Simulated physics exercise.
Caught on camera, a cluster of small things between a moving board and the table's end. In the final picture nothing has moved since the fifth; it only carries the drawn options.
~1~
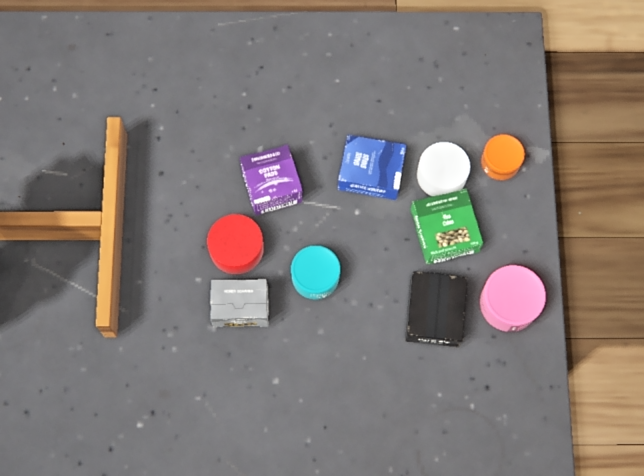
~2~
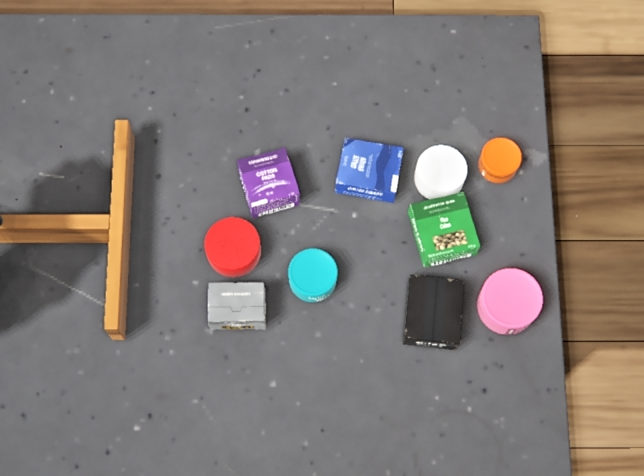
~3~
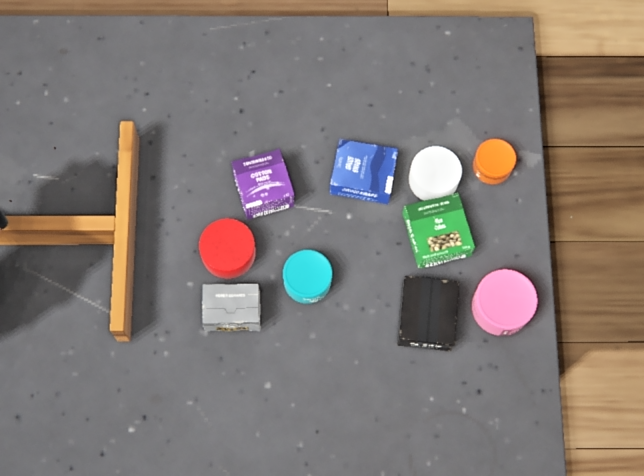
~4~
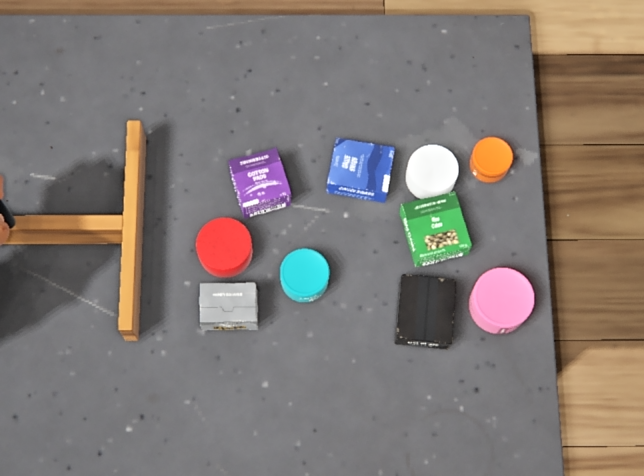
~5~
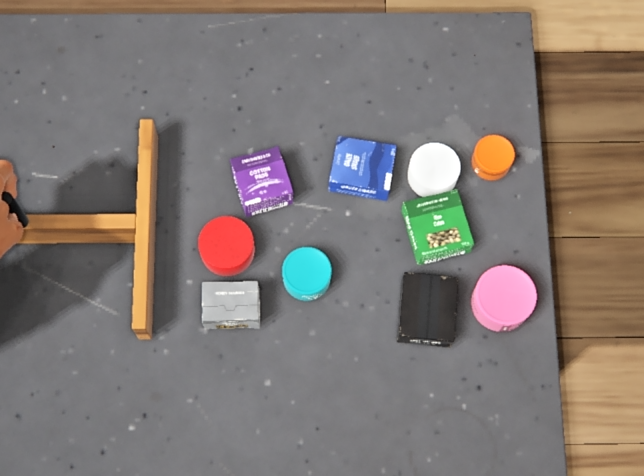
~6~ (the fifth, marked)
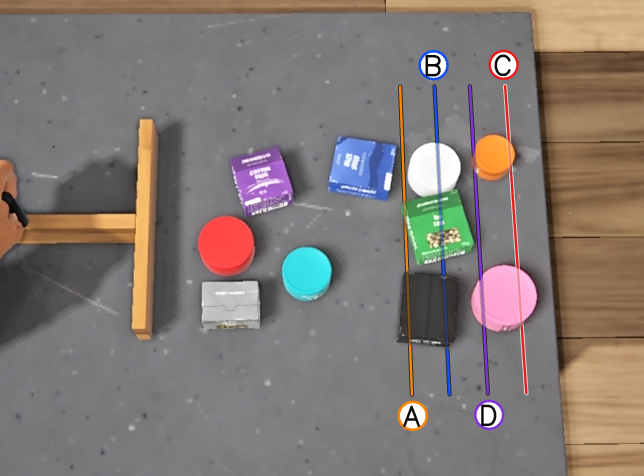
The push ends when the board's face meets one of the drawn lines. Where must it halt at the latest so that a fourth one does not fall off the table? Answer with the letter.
B.
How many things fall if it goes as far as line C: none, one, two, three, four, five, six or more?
Six or more.
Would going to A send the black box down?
No.
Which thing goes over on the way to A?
The orange jar.
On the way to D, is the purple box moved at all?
By then, yes.
On the marked copy, A at (406, 234); B at (442, 234); C at (515, 233); D at (479, 233).
Following B. Soon after the start, board (251, 220); grey box (288, 305); purple box (285, 186).
Later, board (359, 219); orange jar (534, 148); pink tub (521, 301).
In the end, board (441, 219); white tin over the edge; orange jar over the edge; two fallen.
As for the rest, A is within the limit but short; C drops six; D drops five.
